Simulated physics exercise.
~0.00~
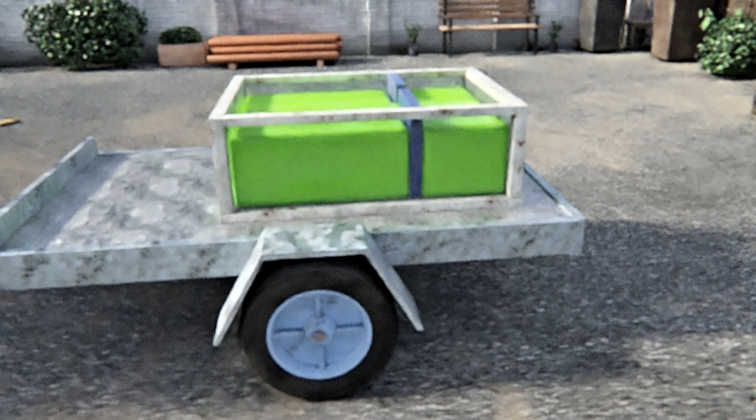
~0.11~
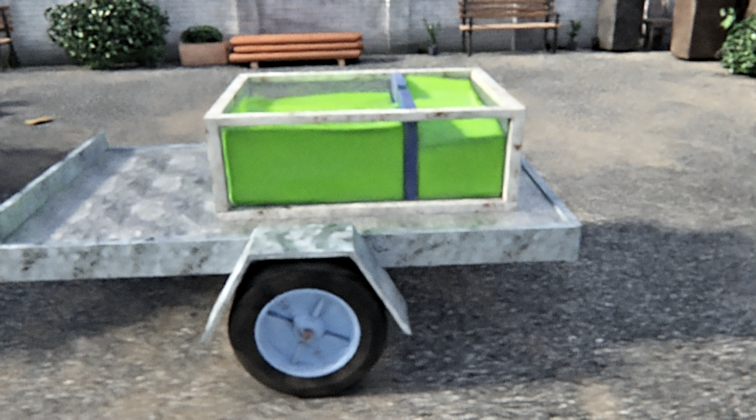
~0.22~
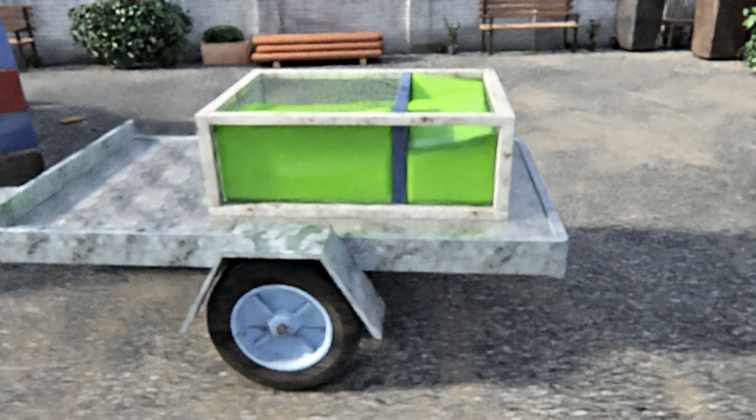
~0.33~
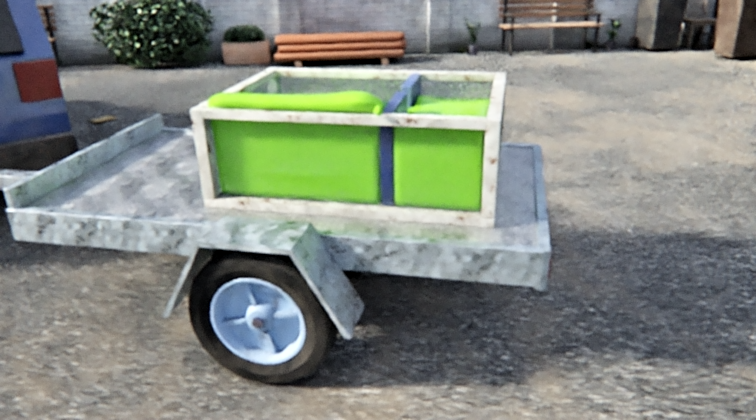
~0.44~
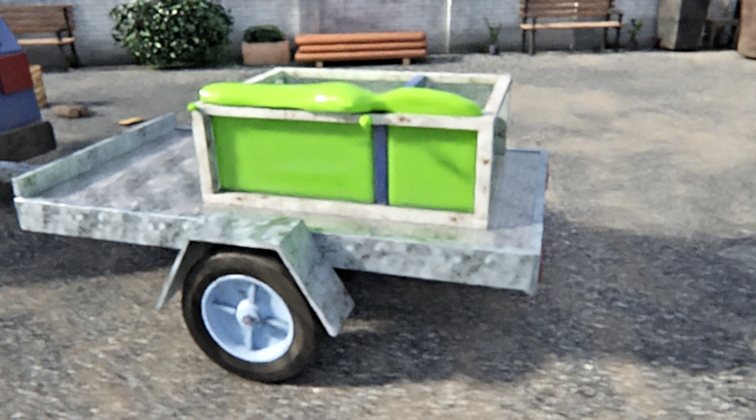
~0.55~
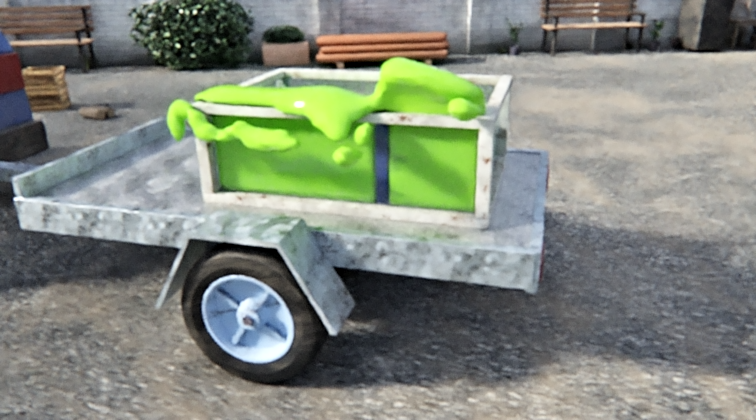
Bright green liquid in a white-rimmed tub on a trailer surges up over the near side.
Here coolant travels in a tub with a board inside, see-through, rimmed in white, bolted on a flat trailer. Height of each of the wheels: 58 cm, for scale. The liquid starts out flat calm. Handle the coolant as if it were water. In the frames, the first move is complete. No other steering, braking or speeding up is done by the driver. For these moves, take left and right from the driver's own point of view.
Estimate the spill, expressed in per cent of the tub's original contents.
The spill comes to around 10 in every hundred.
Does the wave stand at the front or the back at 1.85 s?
Rearward.
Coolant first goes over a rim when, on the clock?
I'd put it close to 0.6 seconds.
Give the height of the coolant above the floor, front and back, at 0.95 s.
Heights: Front 32 cm, then back 28 cm.
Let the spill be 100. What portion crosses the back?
Spill fraction there: Roughly 10 per cent.
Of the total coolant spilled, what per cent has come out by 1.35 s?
80 %.
After 0.95 s the surface is 32 cm up at the front and 28 cm at the back; 7 per cent is out, over the near side.
After 1.35 s the surface is 26 cm up at the front and 28 cm at the back; 8 per cent is out, over the near side.
After 1.85 s the surface is 26 cm up at the front and 30 cm at the back; 9 per cent is out, over the near side.
After 3.54 s 10 per cent is out, over the near side, 23 of 238 litres.
